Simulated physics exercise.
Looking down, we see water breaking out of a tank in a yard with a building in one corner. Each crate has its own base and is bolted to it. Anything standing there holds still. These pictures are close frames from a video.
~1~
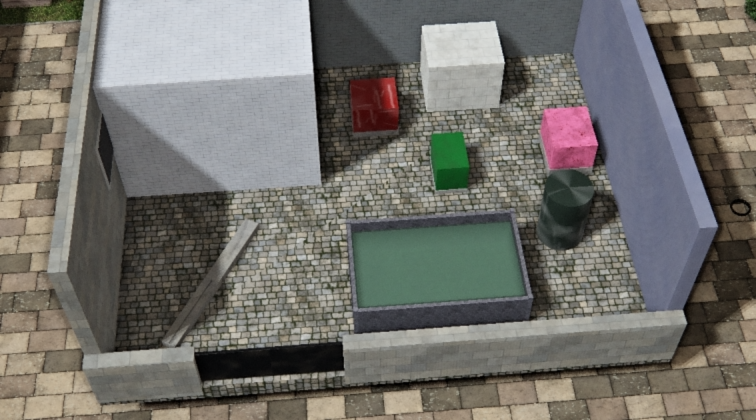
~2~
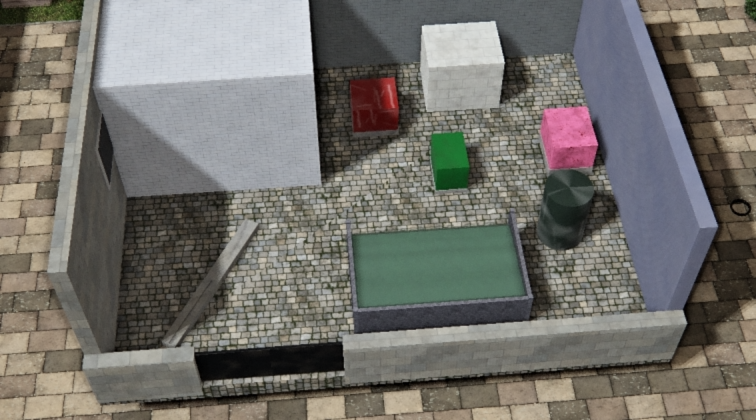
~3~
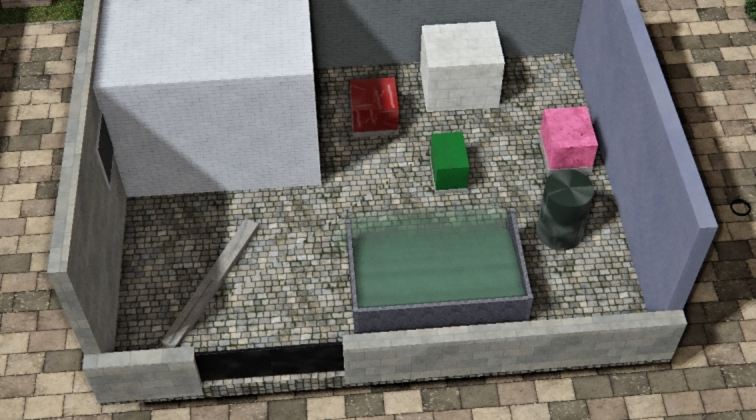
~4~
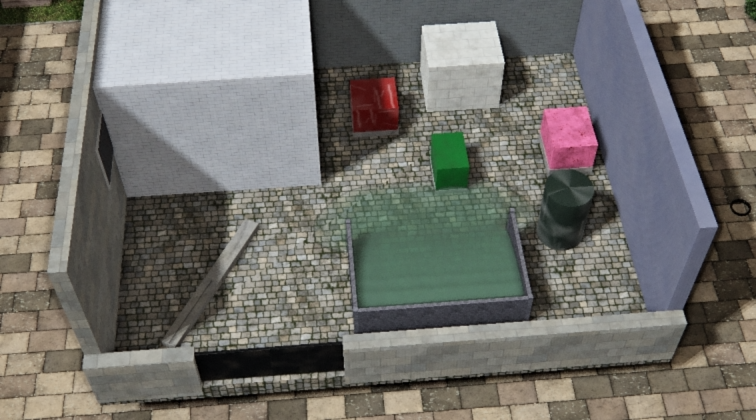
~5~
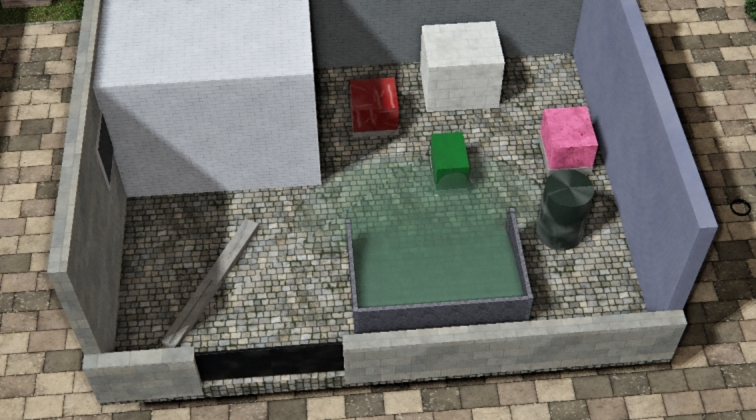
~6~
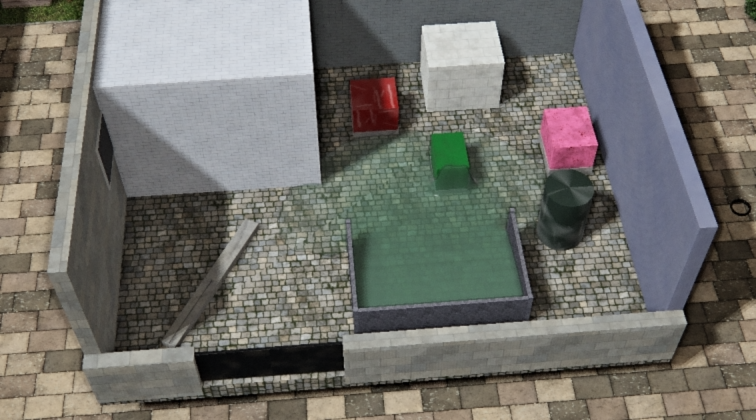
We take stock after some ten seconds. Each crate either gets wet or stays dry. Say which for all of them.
The green crate is not protected by its plinth. The pink crate is not protected by its plinth. The red crate is not protected by its plinth.
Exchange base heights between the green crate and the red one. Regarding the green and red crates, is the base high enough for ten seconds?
Taking them in turn, the green crate is drenched, then the red crate is drenched.
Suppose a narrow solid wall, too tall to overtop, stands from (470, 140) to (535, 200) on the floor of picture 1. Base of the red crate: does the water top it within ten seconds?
As for the red crate, it gets flooded.
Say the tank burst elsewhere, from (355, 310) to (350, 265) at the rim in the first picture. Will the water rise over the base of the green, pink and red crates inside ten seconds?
Result: Green crate gets overtopped, pink crate is left untouched, red crate is left untouched.
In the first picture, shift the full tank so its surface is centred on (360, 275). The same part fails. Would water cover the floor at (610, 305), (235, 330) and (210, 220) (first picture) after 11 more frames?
Taking the three spots in order: Bare, bare, swamped.
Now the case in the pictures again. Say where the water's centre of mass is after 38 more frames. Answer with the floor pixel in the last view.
I'd say near (437, 184).
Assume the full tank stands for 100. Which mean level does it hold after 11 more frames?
That comes to about 24 per cent.
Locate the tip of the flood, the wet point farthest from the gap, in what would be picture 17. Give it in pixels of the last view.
My guess would be about (565, 56).
A moment on, water covers 40 % of the floor; the green crate water round its plinth, the pink crate water round its plinth, the red crate water round its plinth.
Next, water covers 55 % of the floor; the green crate water round its plinth, the pink crate water round its plinth, the red crate water round its plinth.
Then, water covers 65 % of the floor; the green crate water round its plinth, the pink crate water round its plinth, the red crate water round its plinth.
Later, water covers 90 % of the floor; the green crate water round its plinth, the pink crate water round its plinth, the red crate water round its plinth.
In the end, water covers 100 % of the floor; the green crate was topped, the pink crate was topped, the red crate was topped.
